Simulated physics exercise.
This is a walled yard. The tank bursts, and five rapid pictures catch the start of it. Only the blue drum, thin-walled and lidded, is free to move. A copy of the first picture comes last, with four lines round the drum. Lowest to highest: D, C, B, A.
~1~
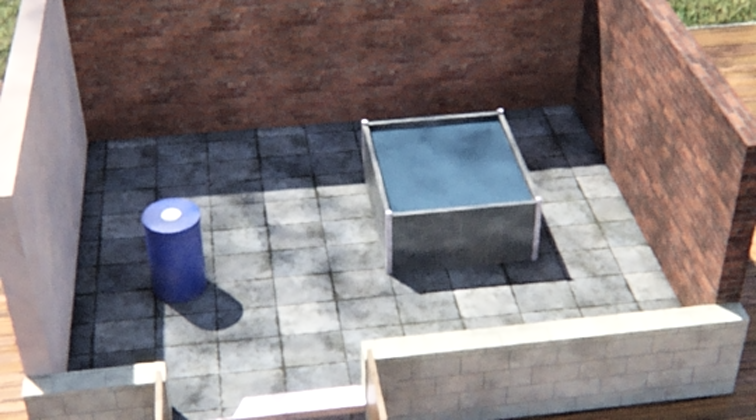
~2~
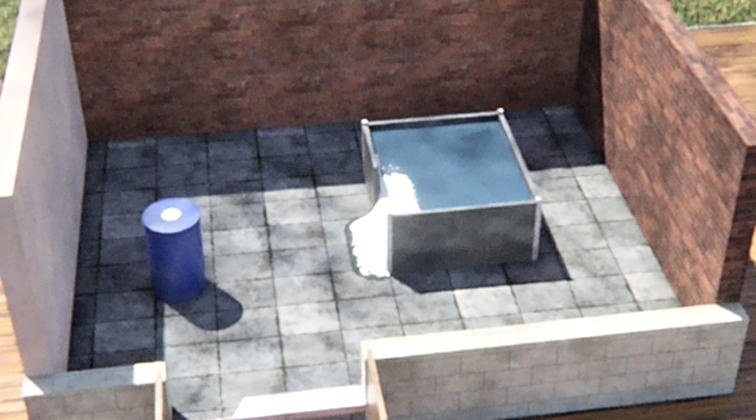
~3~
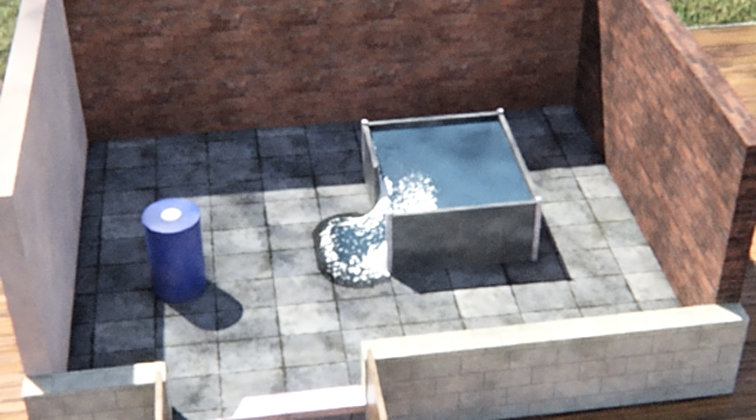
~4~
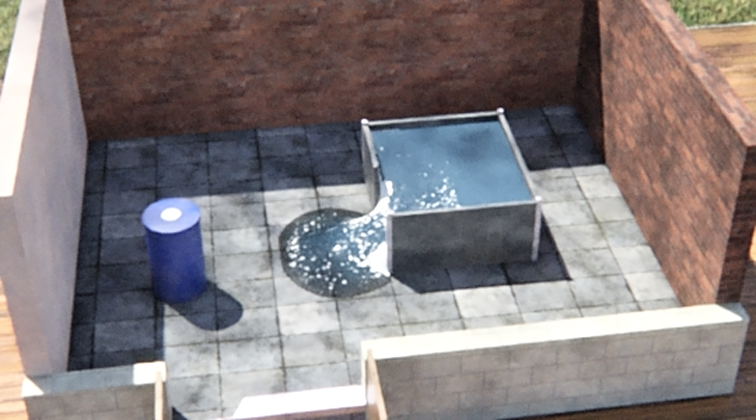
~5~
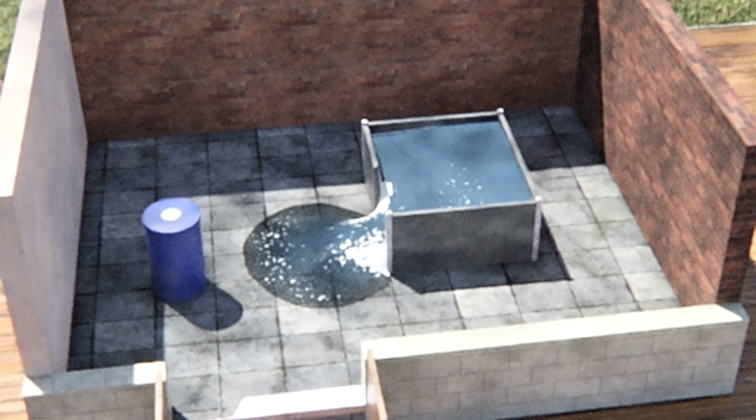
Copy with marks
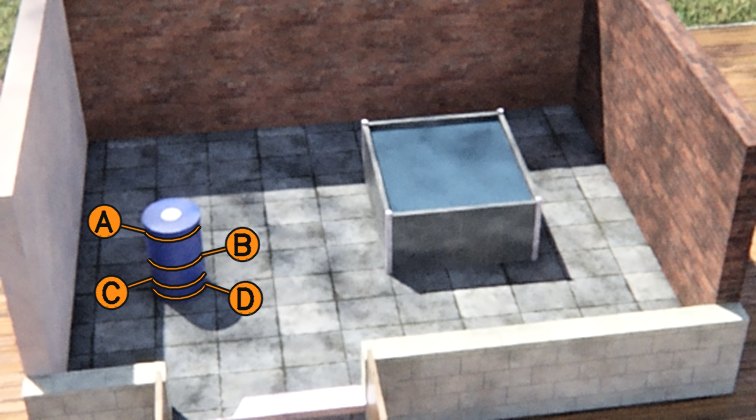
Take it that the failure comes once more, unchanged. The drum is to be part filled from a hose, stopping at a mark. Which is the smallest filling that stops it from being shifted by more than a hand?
It is B.
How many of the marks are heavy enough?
Two.
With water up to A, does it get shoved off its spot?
No, not at all.
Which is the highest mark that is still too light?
C it is.
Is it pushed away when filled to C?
Yes.
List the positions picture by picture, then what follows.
Lid of the blue drum at (170, 215); tank full, its middle at (448, 167); open gate at (264, 356).
Water covers 1 % of the ground and is seen nearest the drum at (363, 260).
Water covers 3 % of the ground and is seen nearest the drum at (324, 258).
Water covers 5 % of the ground and is seen nearest the drum at (294, 263).
Lid of the blue drum at (170, 215); water covers 8 % of the ground and is seen nearest the drum at (256, 263).
On the marked copy, A at (172, 240); B at (175, 268); C at (178, 287); D at (179, 298); from the bottom up D, C, B, A.
With A, it does not move.
With B, it does not move.
With C, it is pushed about half its own width away.
With D, it is pushed about 4 times its own width away.
